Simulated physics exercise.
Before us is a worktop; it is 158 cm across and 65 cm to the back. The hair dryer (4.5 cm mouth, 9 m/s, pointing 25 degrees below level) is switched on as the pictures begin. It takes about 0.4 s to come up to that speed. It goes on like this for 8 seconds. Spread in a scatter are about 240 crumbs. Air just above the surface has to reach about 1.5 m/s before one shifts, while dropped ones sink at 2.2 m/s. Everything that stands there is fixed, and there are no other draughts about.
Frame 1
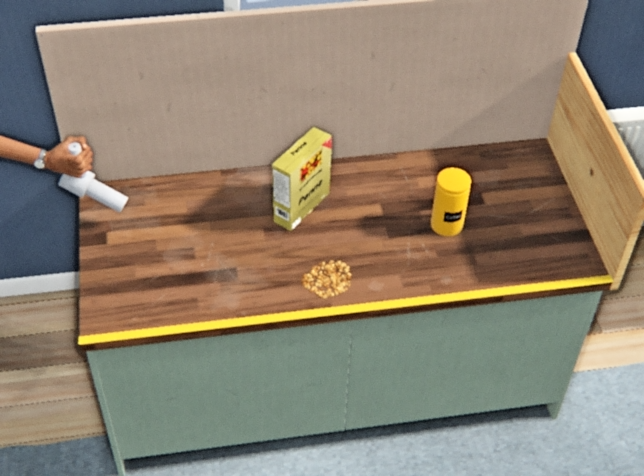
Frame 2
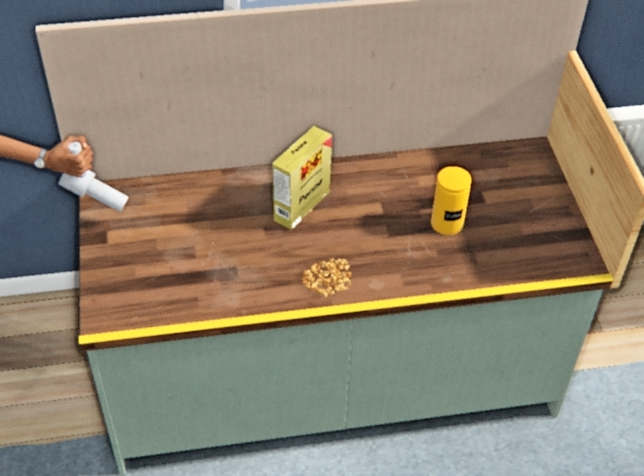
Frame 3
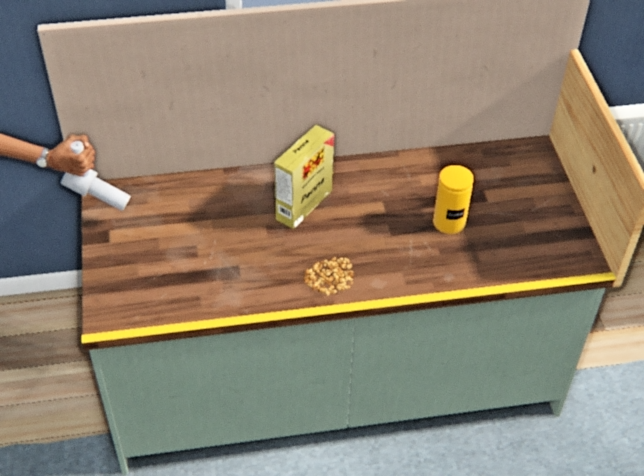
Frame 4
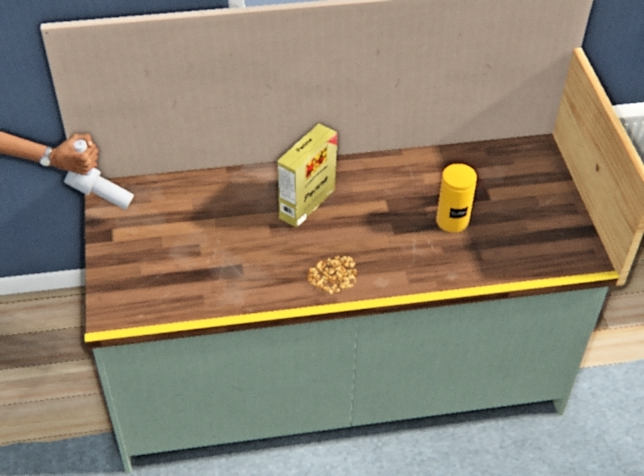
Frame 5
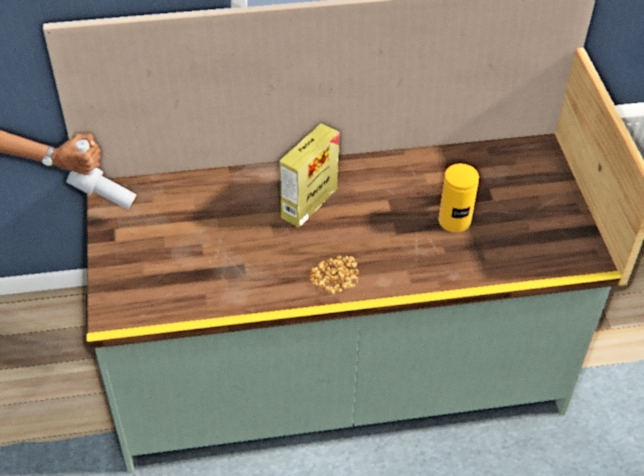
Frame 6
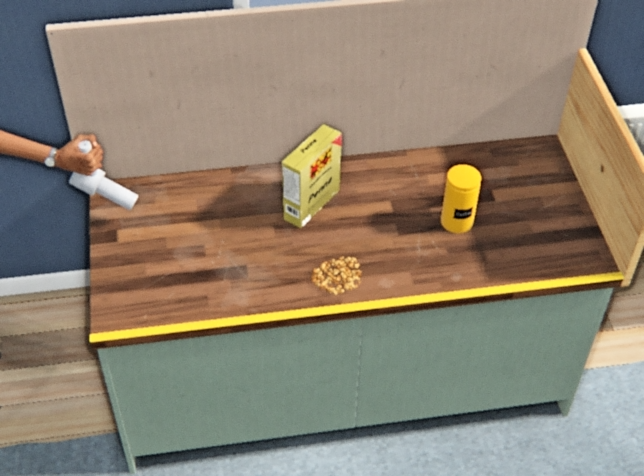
The clip shows a hand holding a white hair dryer at the left end of a wooden worktop, angled toward scattered crumbs near a carton and a yellow jar; nothing on the surface stirs as the view shifts very slightly.
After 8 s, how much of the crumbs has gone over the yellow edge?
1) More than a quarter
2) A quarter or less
Answer: 1.
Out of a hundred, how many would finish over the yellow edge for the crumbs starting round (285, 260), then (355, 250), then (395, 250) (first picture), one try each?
In that order: 80 %, 30 %, 30 %.
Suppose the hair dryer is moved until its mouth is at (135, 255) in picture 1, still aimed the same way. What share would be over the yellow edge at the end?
Estimate: About 50 %.
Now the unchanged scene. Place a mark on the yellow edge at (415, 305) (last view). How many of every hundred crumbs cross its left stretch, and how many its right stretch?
I'd guess near 40 percent left and close to 60 percent right.
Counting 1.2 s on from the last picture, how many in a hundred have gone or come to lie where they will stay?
Close to 100 % of them.
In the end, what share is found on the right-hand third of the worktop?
0 %.
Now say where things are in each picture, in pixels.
In the first picture, the middle of the crumbs is near (332, 279), none has stirred yet and the mouth of the hair dryer is at (124, 205).
In the second picture, the middle of the crumbs is near (332, 276), none has stirred yet and the yellow edge is centred on (355, 311).
In the third picture, the middle of the crumbs is near (334, 275), none has stirred yet, the top of a carton is at (305, 148) and the top of a jar is at (457, 177).
In the fourth picture, the middle of the crumbs is near (337, 274) and none has stirred yet.
In the fifth picture, the middle of the crumbs is near (340, 274) and none has stirred yet.
In the sixth picture, the middle of the crumbs is near (342, 274) and none has stirred yet.
Then, 1.2 s after the last picture the count stands so, 100 % are over the yellow edge.
Then, 2.2 s after the last picture the count stands so, 100 % are over the yellow edge.
Then, 4.0 s after the last picture the count stands so, 100 % are over the yellow edge.
Then, 7.6 s after the last picture, at the end, 100 % are over the yellow edge.
